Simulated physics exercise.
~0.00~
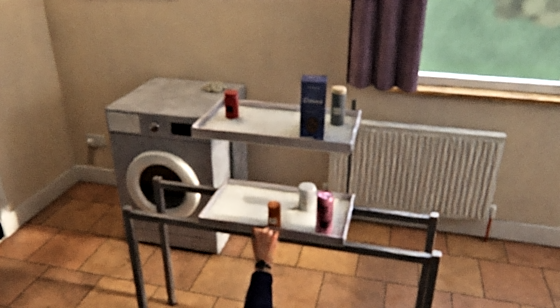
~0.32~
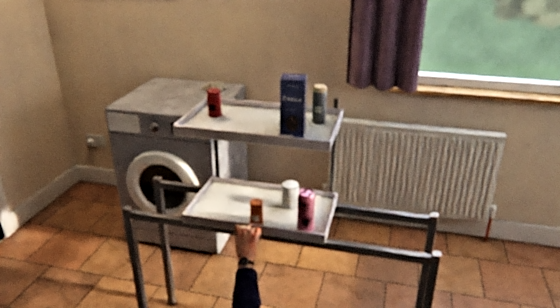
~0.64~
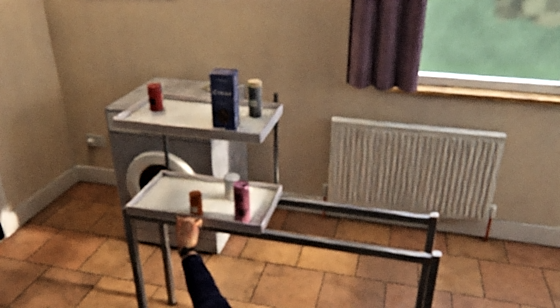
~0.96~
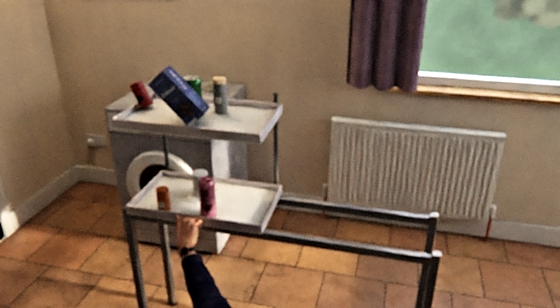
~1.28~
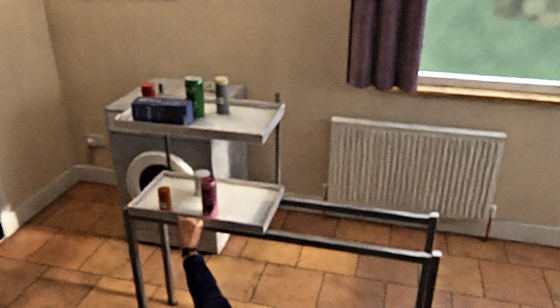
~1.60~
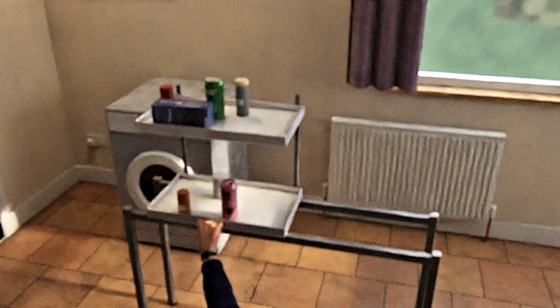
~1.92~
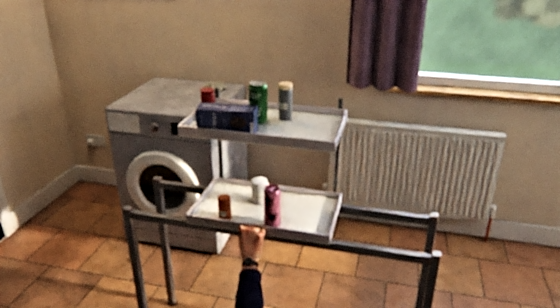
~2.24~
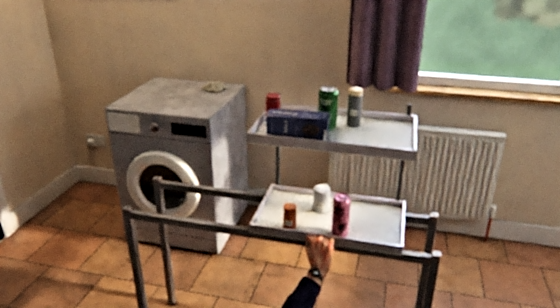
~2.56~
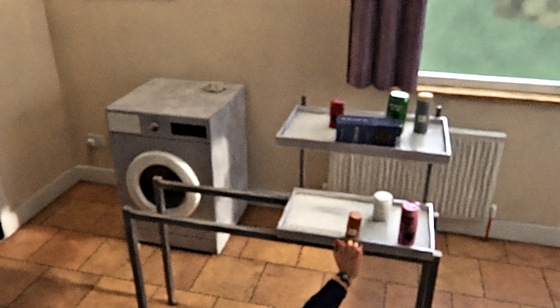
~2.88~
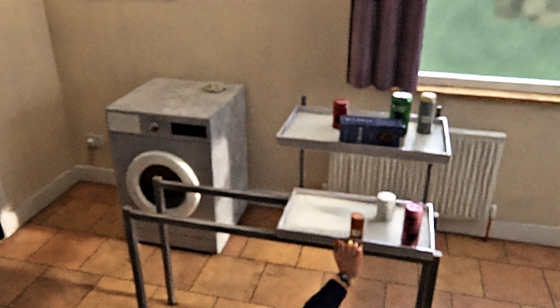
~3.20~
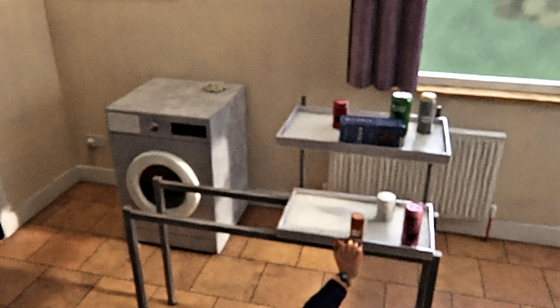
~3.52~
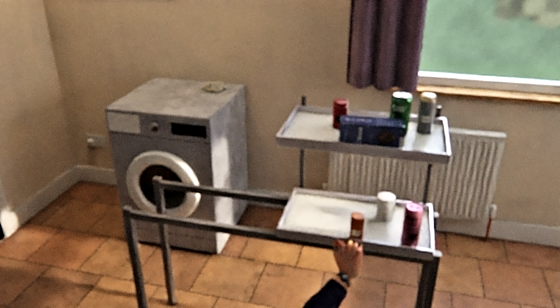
To begin with, a hand holds the lower level of a white two-tiered tray on metal rails, with a tall blue carton standing among shakers and cans above. The hand moves the tray left until it stops in front of the washing machine. There the carton tips leftward and falls onto its side, revealing a green can behind it, while the red shaker leans and shifts. The hand then carries the tray back right, all the way to the far end. It rests there with the carton lying flat and the other items upright.
